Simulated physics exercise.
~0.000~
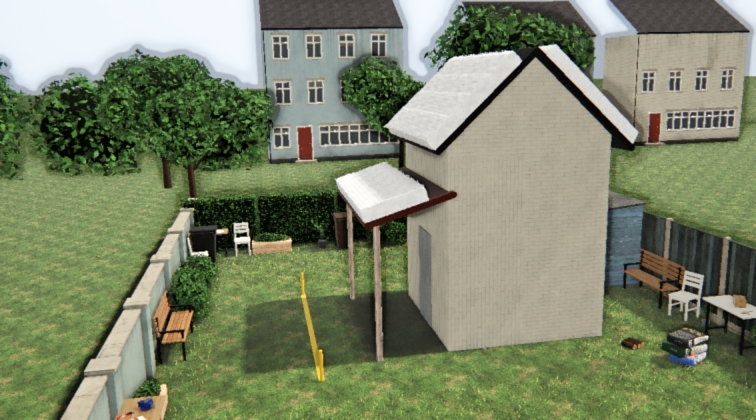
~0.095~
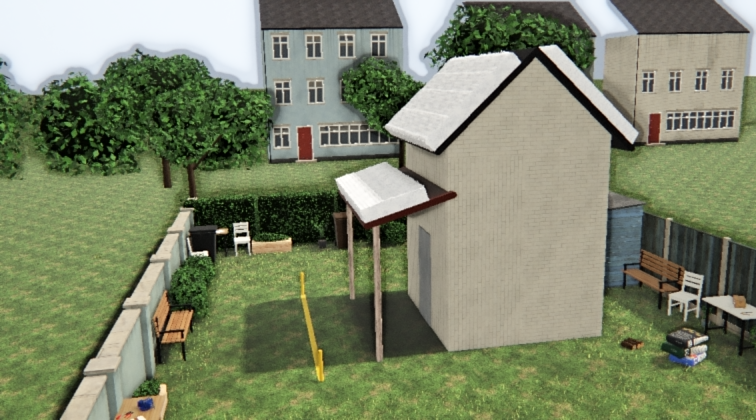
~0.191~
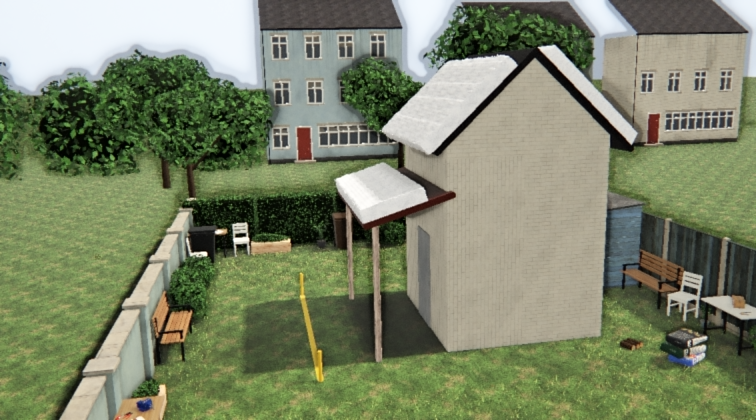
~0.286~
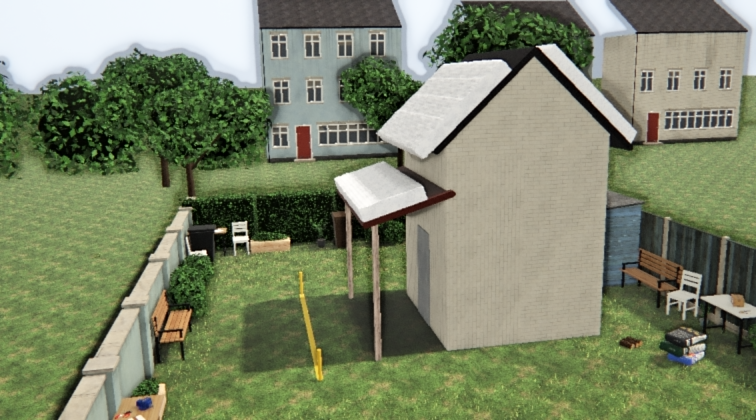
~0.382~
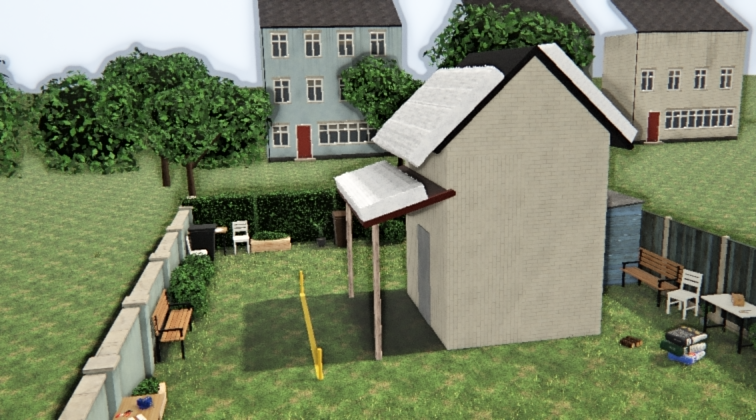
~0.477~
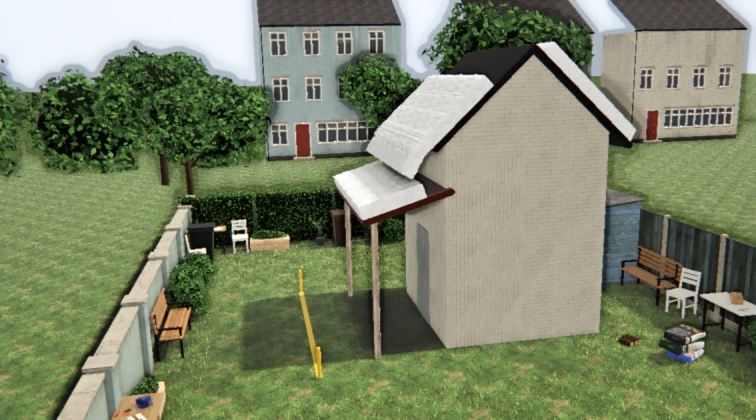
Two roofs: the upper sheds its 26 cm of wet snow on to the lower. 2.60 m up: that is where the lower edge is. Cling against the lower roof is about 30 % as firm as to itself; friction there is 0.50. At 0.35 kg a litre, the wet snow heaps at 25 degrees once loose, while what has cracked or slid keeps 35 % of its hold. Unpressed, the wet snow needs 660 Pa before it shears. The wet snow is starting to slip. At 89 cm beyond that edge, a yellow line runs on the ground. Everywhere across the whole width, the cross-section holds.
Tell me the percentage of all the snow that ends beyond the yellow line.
It comes to about 58 %.
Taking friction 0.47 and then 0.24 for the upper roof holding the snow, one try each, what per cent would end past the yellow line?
I'd expect around 35 percent, then around 50 percent.
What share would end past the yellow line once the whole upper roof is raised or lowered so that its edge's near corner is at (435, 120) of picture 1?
It would be near 65 %.
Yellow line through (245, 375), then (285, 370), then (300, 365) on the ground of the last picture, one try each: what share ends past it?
One by one: 22 in a hundred, 40 in a hundred, 50 in a hundred.
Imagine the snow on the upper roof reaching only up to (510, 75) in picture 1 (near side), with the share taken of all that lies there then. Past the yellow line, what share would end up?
Roughly 50 per cent.
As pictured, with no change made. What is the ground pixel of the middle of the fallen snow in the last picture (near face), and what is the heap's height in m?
(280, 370), 0.3 m.
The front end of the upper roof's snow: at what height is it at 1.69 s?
Height: Approx. 0.0 m.
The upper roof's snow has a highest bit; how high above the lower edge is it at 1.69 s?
0.5 m, more or less.
By 1.03 s, none is below the lower edge and 0 % is past the line.
By 1.69 s, 65 % is below the lower edge and 53 % is past the line.
By 2.34 s, 76 % is below the lower edge and 58 % is past the line.
By 3.00 s, 76 % is below the lower edge and 58 % is past the line.
By 3.10 s, at the end, 76 % is below the lower edge and 58 % is past the line.
